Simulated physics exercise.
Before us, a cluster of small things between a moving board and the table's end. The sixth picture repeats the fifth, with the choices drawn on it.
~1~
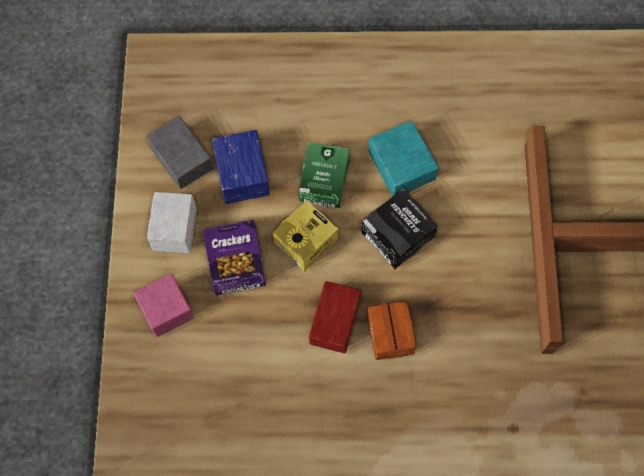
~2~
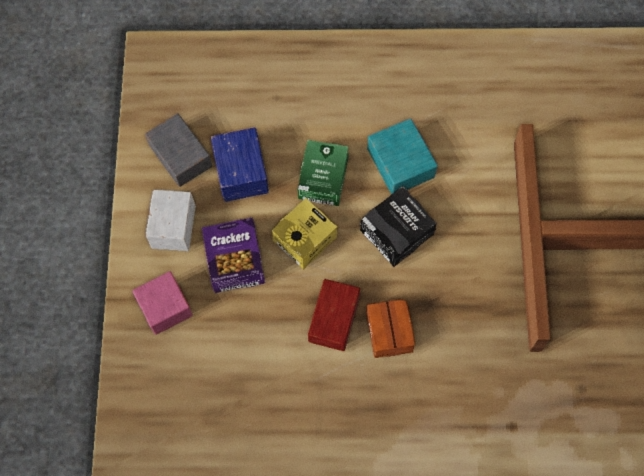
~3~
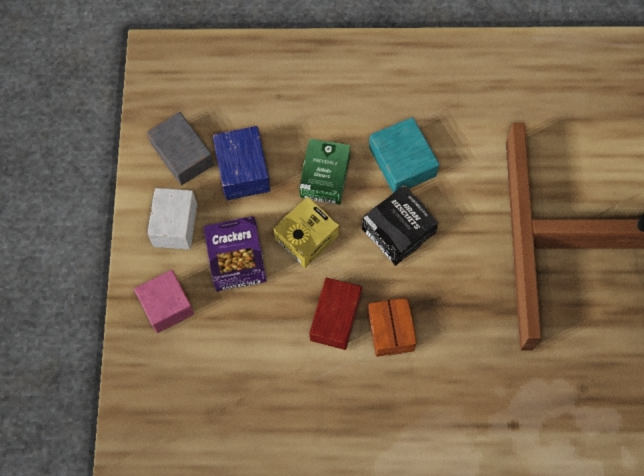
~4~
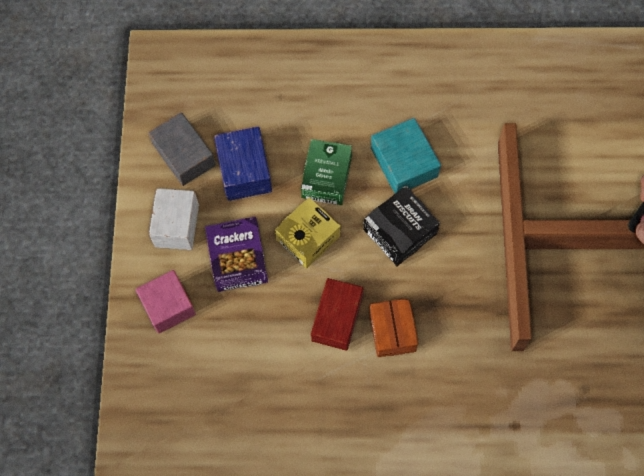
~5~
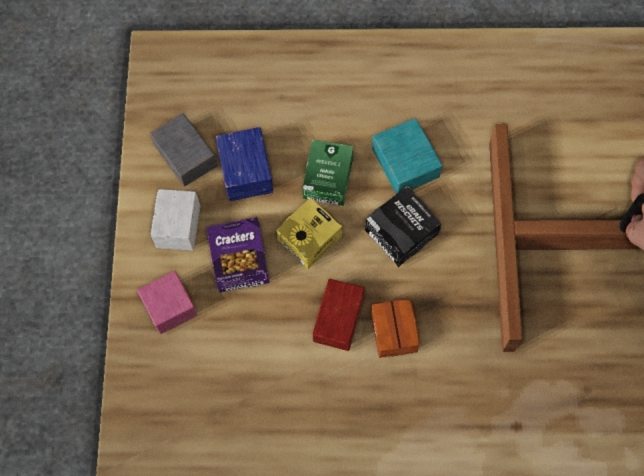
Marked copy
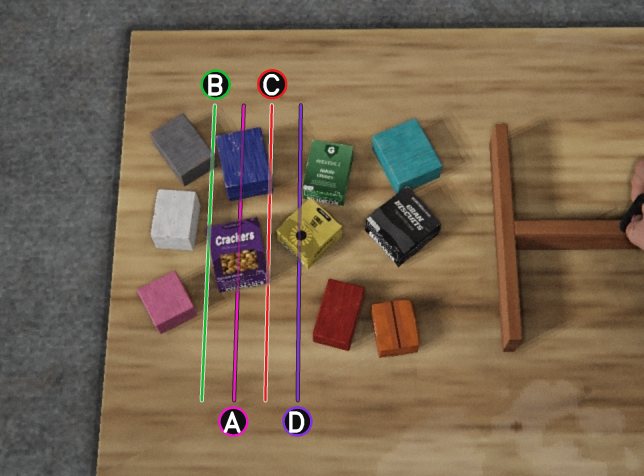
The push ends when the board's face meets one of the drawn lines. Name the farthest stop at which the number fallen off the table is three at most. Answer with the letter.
No fourth one falls up to A.
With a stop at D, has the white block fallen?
No.
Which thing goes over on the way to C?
The grey block.
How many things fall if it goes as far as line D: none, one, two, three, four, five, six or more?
The count is none.
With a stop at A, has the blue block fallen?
By then, no.
On the copy, A at (239, 245); B at (209, 245); C at (269, 245); D at (299, 245).
On A. First, board (411, 227); orange box (385, 328); turquoise block (376, 155).
Then, board (314, 228); grey block (149, 140); pink block (143, 309).
Finally, board (241, 228); grey block over the edge; pink block over the edge; two fallen.
By contrast, B drops five; C is within the limit but short; D is within the limit but short.
